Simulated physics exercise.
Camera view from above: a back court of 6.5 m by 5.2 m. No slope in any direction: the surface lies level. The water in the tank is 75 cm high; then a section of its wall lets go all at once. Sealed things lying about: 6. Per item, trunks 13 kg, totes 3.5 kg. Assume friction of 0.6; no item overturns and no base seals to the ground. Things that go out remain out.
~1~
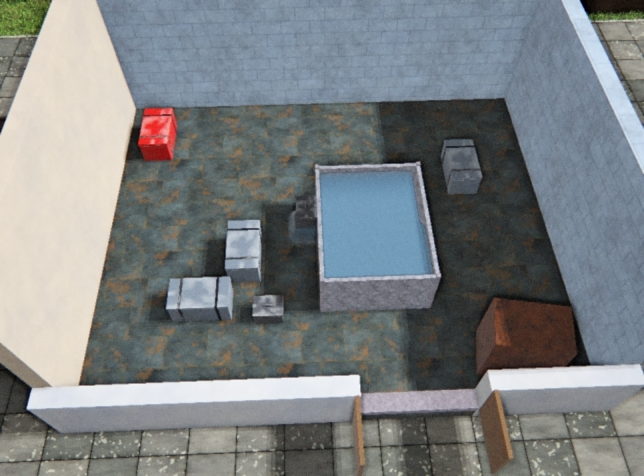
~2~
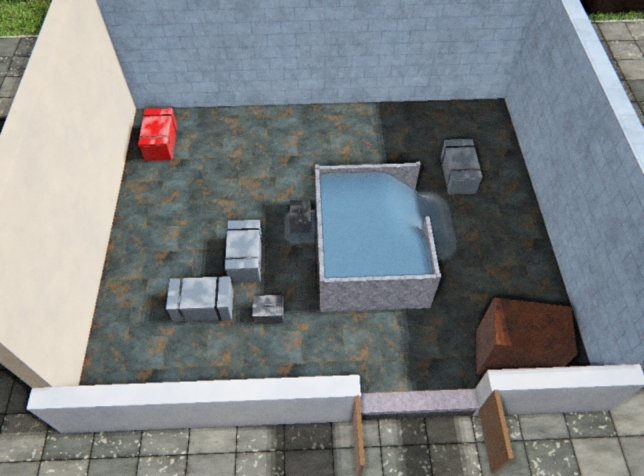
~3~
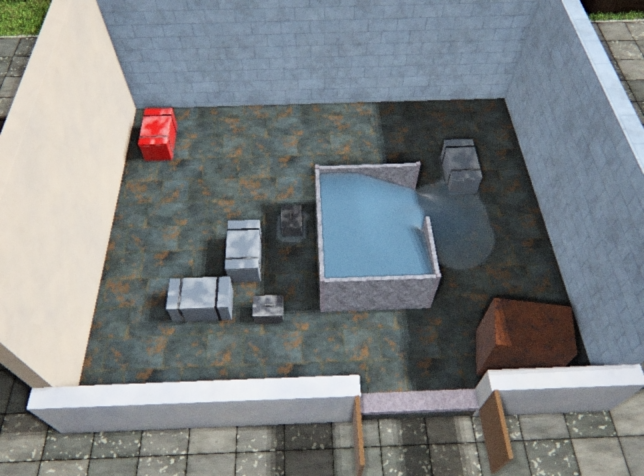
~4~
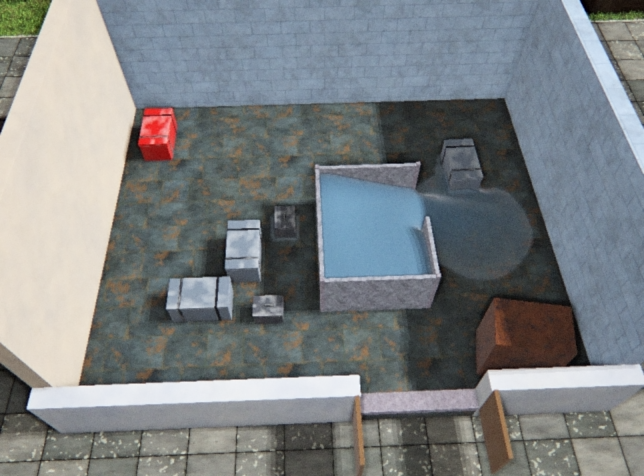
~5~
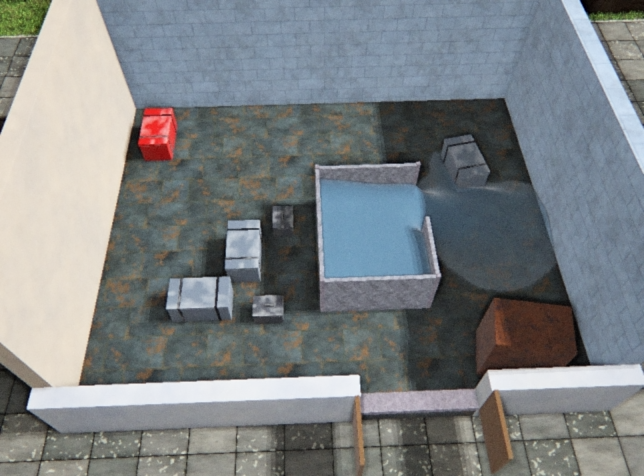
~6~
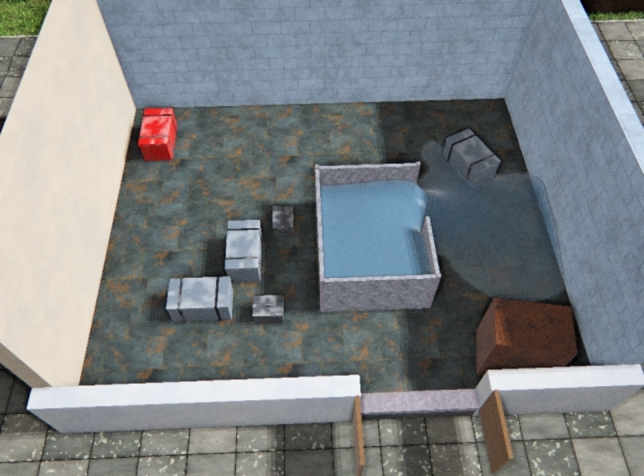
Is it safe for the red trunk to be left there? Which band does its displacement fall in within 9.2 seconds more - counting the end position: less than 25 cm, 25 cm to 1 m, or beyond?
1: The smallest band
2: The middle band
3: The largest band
The answer is 3.
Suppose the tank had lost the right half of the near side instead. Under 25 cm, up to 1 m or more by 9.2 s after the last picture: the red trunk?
With that failure, the red trunk remains in position.
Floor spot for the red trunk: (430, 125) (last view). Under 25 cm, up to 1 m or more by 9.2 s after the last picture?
By that time it is swept a long way.
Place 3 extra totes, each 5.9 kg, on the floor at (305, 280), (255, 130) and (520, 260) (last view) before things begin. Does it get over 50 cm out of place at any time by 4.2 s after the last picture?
First inside the limit, then outside the limit, then outside the limit.
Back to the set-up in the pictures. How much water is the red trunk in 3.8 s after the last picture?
I'd say around 3 cm.
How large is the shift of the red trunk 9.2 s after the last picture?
I'd say close to 200 centimetres.
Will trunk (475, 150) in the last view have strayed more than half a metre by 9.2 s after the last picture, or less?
Lab note: Result beyond threshold.
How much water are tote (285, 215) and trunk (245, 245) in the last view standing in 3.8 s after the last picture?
1 and 0 cm.
Then, 1.2 s after the last picture the red trunk is near (156, 126), 0.0 m from its start, aground; 0 of 6 are out; 0 afloat.
Then, 3.8 s after the last picture the red trunk is near (149, 126), 0.1 m from its start, aground; 0 of 6 are out; 0 afloat.
Then, 6.2 s after the last picture the red trunk is near (140, 143), 0.5 m from its start, afloat; 0 of 6 are out; 1 afloat.
Then, 9.2 s after the last picture the red trunk is near (130, 240), 2.2 m from its start, afloat; 0 of 6 are out; 4 afloat.
